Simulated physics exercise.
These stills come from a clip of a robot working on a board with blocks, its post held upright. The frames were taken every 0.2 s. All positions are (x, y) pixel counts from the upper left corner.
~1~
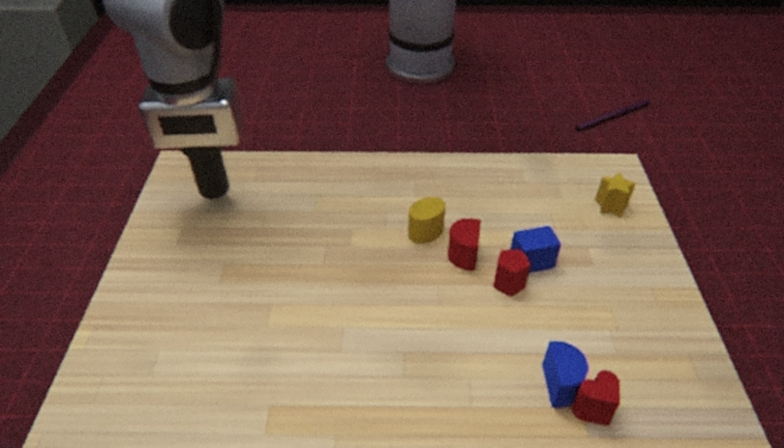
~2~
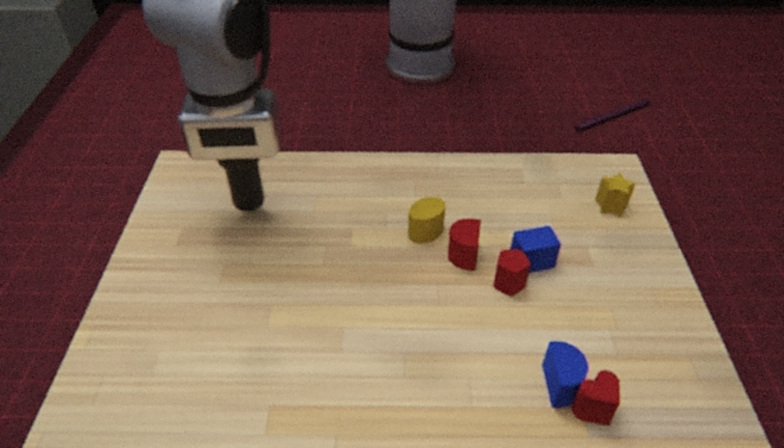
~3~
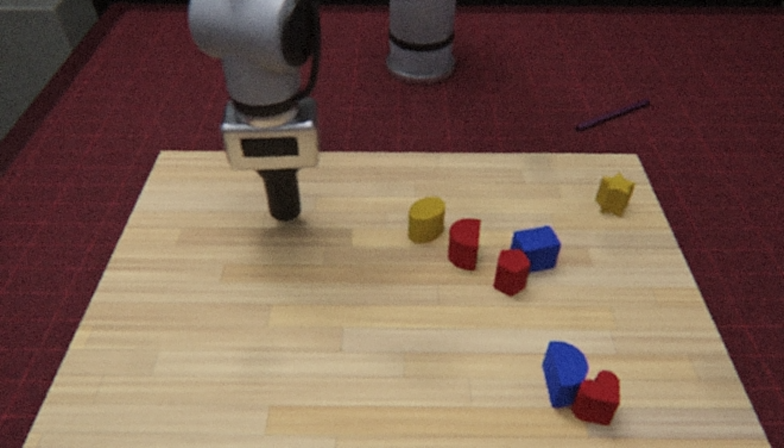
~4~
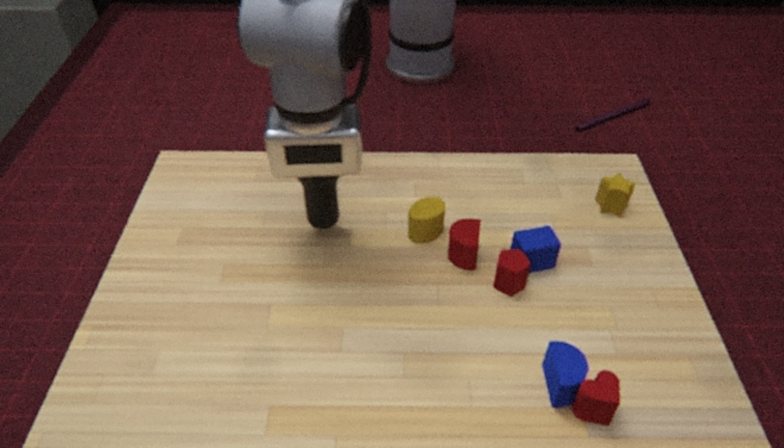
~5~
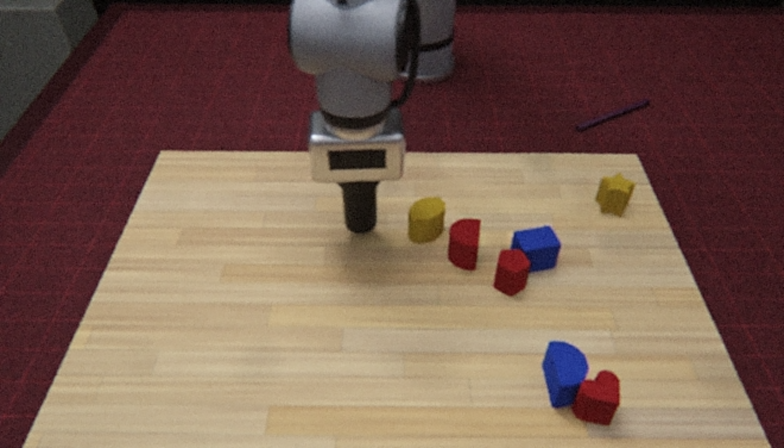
On a light wooden board scattered with red, blue and yellow blocks, a robot arm moved its dark post steadily right and slightly nearer, approaching the yellow oval block while all the blocks stayed still.
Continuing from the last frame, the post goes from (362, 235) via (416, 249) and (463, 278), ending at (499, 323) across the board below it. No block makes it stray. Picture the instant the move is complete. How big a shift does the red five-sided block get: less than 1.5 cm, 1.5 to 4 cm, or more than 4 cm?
It goes under 1.5 cm.
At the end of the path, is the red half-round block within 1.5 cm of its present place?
That would be a no.
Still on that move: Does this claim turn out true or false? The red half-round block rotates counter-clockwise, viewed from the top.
The statement is correct.
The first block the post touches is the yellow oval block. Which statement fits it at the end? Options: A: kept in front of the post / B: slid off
Answer: B.
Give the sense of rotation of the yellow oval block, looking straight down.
From above, counter-clockwise.
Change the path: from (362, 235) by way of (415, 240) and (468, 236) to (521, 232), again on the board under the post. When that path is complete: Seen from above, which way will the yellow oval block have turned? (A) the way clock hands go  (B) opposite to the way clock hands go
The correct letter is B.
What follows on the original path. One third of the way, post at (417, 238); yellow oval block at (442, 207), turned 40° anticlockwise.
Two thirds of the way, post at (465, 267); yellow oval block at (446, 208), turned 60° anticlockwise; red half-round block at (489, 236), turned 60° anticlockwise.
At the end, post at (501, 311); yellow oval block at (446, 208), turned 60° anticlockwise; red half-round block at (489, 236), turned 60° anticlockwise; red five-sided block in place.
